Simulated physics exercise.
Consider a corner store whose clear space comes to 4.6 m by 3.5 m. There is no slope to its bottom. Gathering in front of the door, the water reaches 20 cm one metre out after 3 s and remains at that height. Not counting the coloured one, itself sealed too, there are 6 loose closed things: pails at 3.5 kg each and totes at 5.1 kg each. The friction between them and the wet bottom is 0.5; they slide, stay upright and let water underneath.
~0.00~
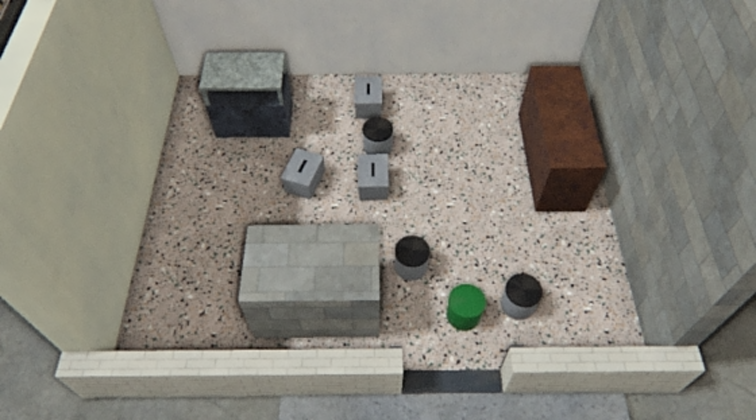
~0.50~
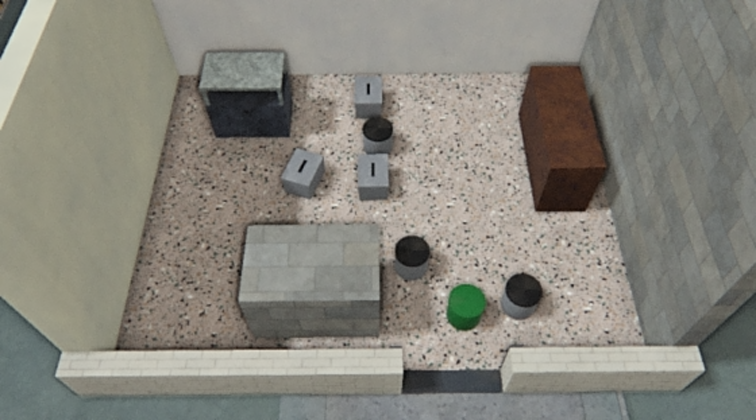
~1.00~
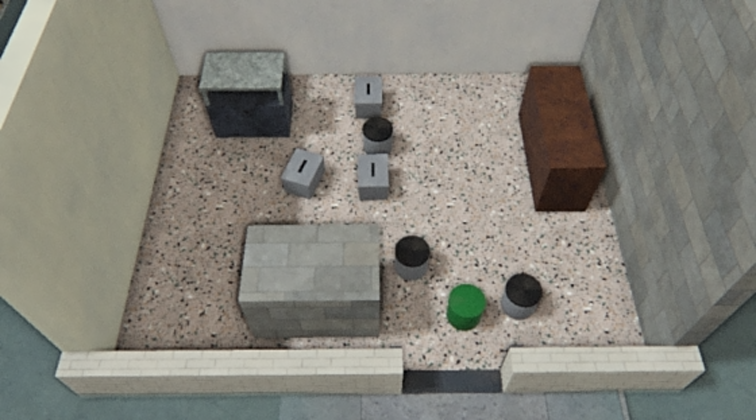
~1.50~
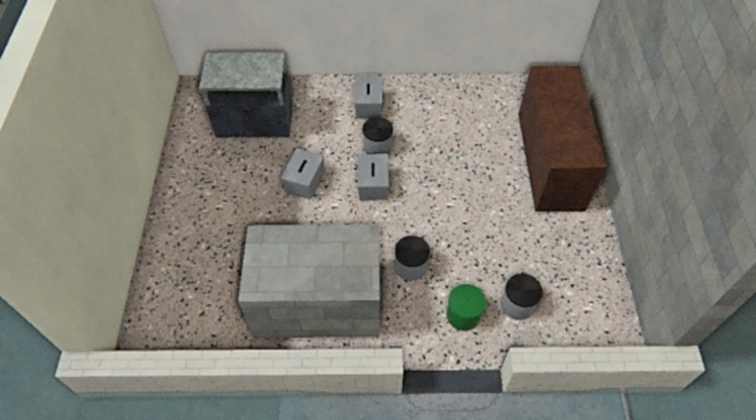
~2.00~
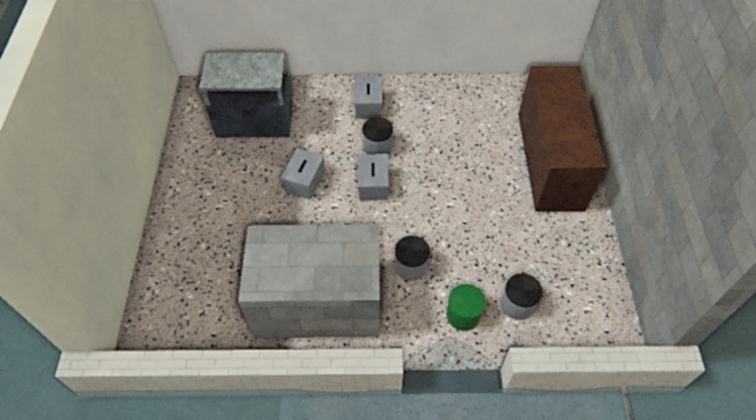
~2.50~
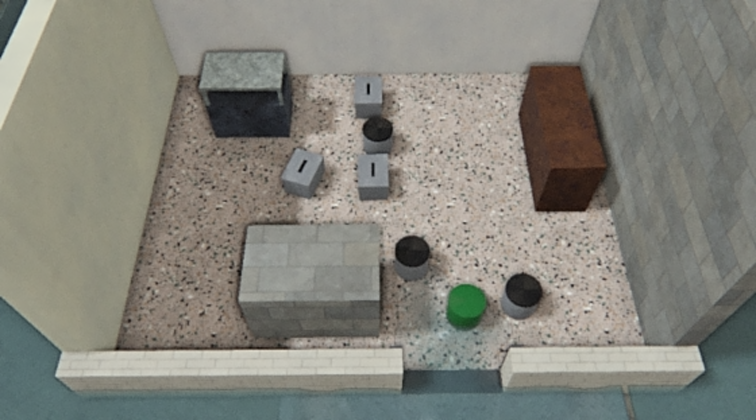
In the video, water spreads over the ground outside a walled room holding a green pail, gray pails and boxes, then creeps slightly through the front doorway onto the speckled floor, while all the objects inside stay still.
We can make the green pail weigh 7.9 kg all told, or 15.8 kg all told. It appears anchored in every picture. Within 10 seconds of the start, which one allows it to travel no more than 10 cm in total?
It slides too far regardless.
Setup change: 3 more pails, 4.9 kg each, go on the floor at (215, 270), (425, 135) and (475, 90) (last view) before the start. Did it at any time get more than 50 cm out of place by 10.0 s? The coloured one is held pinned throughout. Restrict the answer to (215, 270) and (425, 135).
First stays inside, then exceeds it.
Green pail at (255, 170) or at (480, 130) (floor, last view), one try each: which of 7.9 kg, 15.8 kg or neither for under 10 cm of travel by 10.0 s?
In order: Even the lighter mass works; only the heavier one succeeds.
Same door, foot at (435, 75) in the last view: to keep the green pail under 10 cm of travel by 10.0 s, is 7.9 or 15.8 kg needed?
Result: The heavier mass is required.
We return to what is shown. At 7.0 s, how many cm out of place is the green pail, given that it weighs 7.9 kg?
Shift: About 100 cm.
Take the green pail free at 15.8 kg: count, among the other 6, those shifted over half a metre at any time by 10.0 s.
I count 5 of them.
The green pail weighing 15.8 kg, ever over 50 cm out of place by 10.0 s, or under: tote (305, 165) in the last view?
Not that far.
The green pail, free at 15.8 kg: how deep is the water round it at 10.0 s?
Something like 8 centimetres.
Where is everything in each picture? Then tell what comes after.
The green pail at (467, 300) rests on the ground; 0.0 m2 under water; 0 of 7 have shifted, in the first picture.
The green pail at (467, 300) rests on the ground; 0.0 m2 under water; 0 of 7 have shifted, in the second picture.
The green pail at (467, 300) rests on the ground; water covers 0.0 m2; 0 of 7 have shifted, in the third picture.
The green pail at (467, 300) rests on the ground; water covers 0.0 m2; 0 of 7 have shifted, in the fourth picture.
The green pail at (467, 300), on the bottom; 0.1 m2 under water; 0 of 7 have shifted, in the fifth picture.
The green pail at (467, 300) rests on the ground; 0.5 m2 under water; 0 of 7 have shifted, in the sixth picture.
After 3.5 s the green pail would be 41 cm from its start with 7.9 kg and 5 cm from its start with 15.8 kg; 7 cm of water round it then.
After 4.5 s the green pail would be 94 cm from its start with 7.9 kg and 21 cm from its start with 15.8 kg; 7 cm of water round it then.
After 7.0 s the green pail would be 107 cm from its start with 7.9 kg and 21 cm from its start with 15.8 kg; 7 cm of water round it then.
After 10.0 s the green pail would be 130 cm from its start with 7.9 kg and 21 cm from its start with 15.8 kg; 8 cm of water round it then.
